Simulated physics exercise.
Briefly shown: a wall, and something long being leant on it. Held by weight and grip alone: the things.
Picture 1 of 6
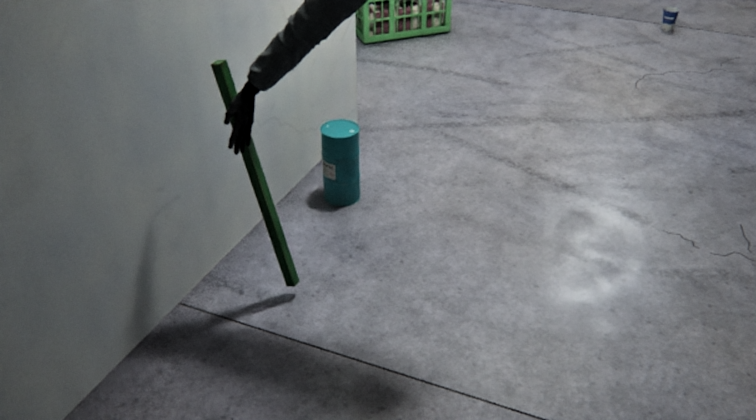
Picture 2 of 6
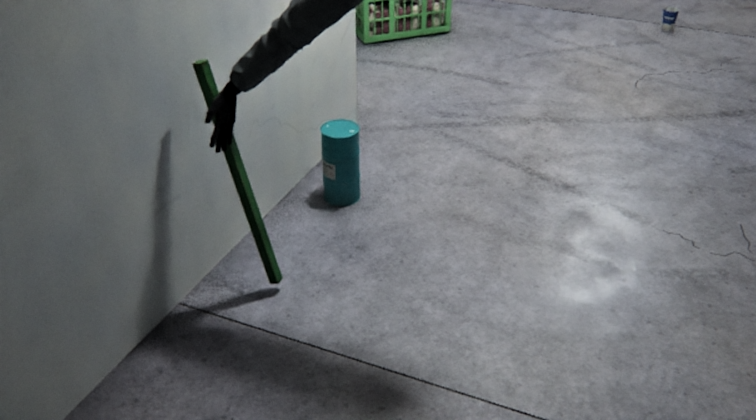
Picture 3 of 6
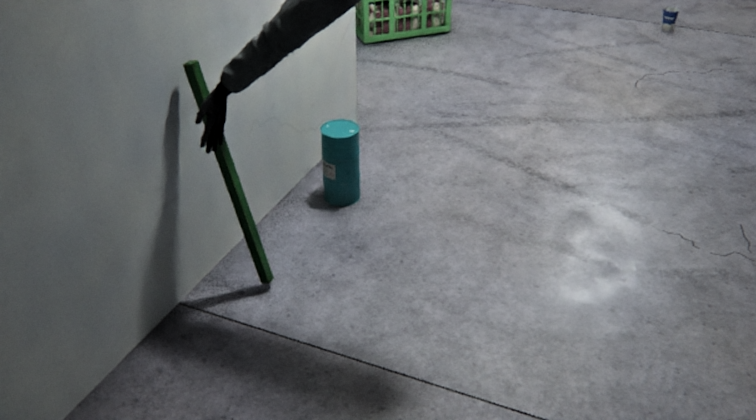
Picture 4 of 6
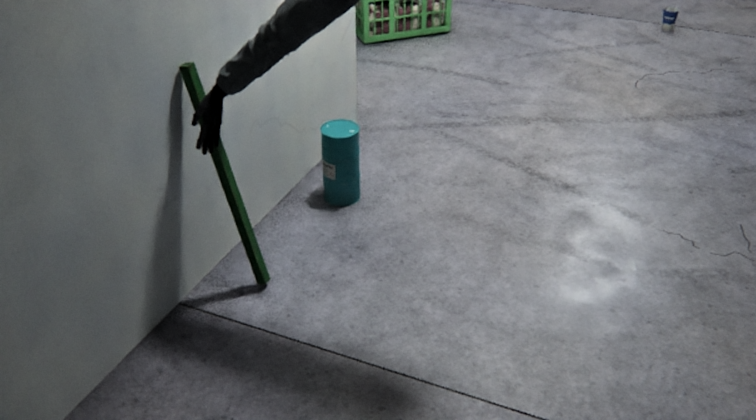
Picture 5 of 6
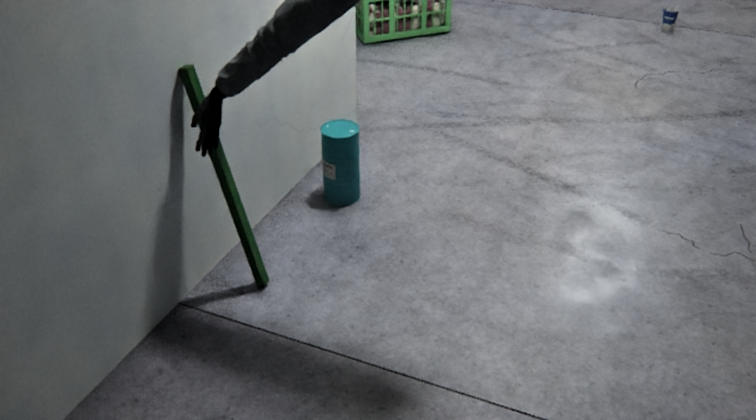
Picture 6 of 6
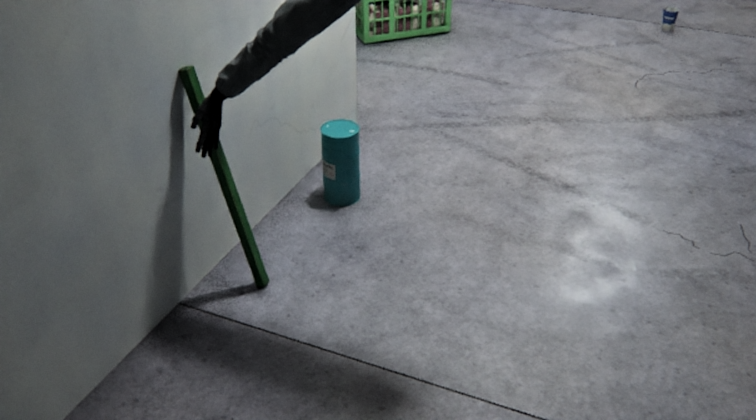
On a grey concrete floor, a gloved hand moves a green pole left against a pale wall.
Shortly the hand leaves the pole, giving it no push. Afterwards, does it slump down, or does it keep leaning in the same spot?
Stays put.
Then, 0.20 s past the last view, nothing moves.
Then, 0.50 s past the last view, green pole resting near (227, 184).
Finally, both still in place. Final places as the last picture's camera would see them, green pole near (227, 184). The pole holds.
